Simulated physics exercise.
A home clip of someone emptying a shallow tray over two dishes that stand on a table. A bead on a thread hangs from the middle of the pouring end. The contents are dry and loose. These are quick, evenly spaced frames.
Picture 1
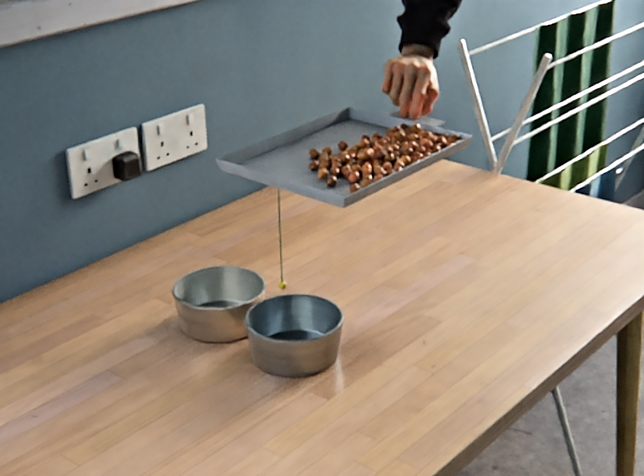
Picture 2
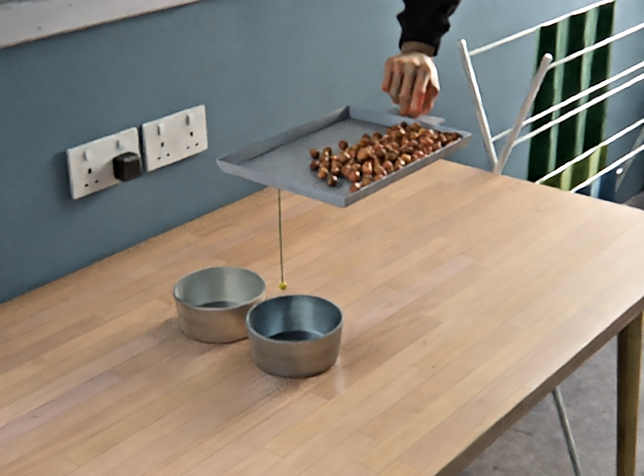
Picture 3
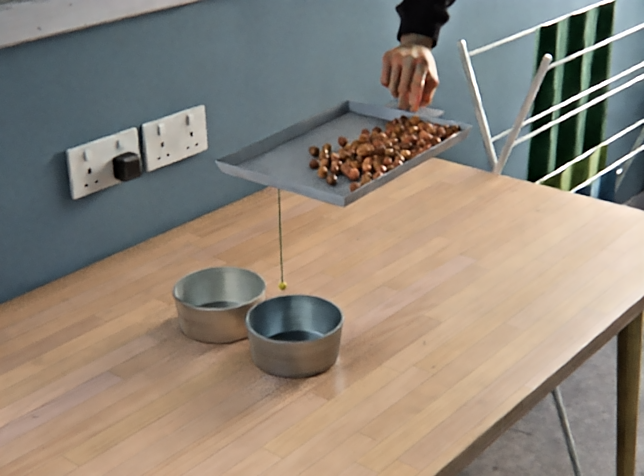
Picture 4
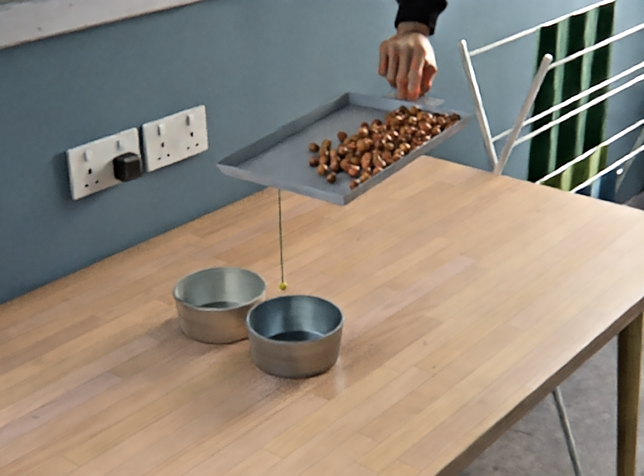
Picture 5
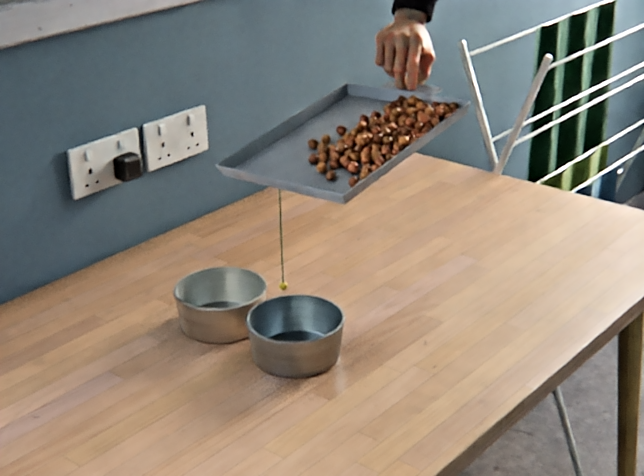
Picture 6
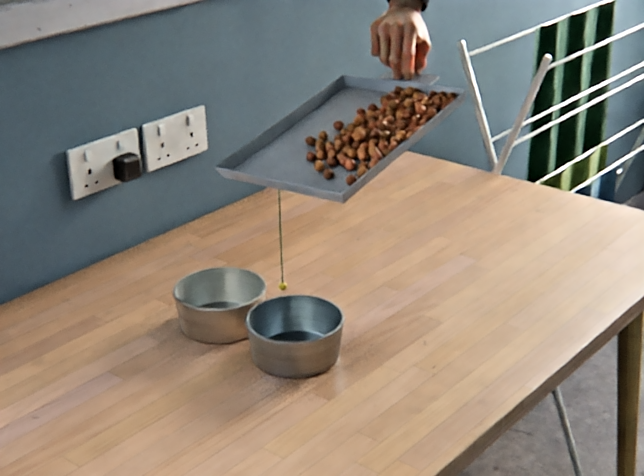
A shallow grey tray of brown hazelnuts starts out level above two round metal dishes on a wooden table, held at its far end by a hand. The hand then gradually raises that end, tilting the tray slightly toward its lower left corner, while the nuts stay heaped on it.
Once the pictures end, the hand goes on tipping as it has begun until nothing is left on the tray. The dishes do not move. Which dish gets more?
The left dish gets more.
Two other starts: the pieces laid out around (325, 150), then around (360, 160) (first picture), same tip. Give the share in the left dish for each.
The first gives 60 %, the second 80 %.
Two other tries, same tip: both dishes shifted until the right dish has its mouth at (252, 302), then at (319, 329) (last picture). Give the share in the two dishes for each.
The first gives 90 %, the second 60 %.
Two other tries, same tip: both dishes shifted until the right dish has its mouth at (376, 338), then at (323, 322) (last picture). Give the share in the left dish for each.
Near 10 % and 60 %.
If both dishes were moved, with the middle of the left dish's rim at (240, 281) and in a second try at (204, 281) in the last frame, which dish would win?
At the first place left, at the second the left dish.
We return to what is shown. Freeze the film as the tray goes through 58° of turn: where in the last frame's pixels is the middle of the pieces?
Near (260, 165).
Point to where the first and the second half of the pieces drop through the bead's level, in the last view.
At about (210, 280), then at (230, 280).
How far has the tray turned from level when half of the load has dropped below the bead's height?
At some 85 degrees.
Just after the last frame, tray tipped steeply; the larger part on the tray; just a few in the right dish; about a tenth in the left dish; just a few outside both; about a tenth in the air.
A moment on, tray tipped right over; just a few on the tray; about a tenth in the right dish; roughly two thirds in the left dish; about a tenth outside both; about a tenth in the air.
Further on, tray tipped past a quarter turn; about a tenth in the right dish; the larger part in the left dish; about a tenth outside both.
When it is over, tray tipped past a quarter turn; about a tenth in the right dish; the larger part in the left dish; about a tenth outside both.
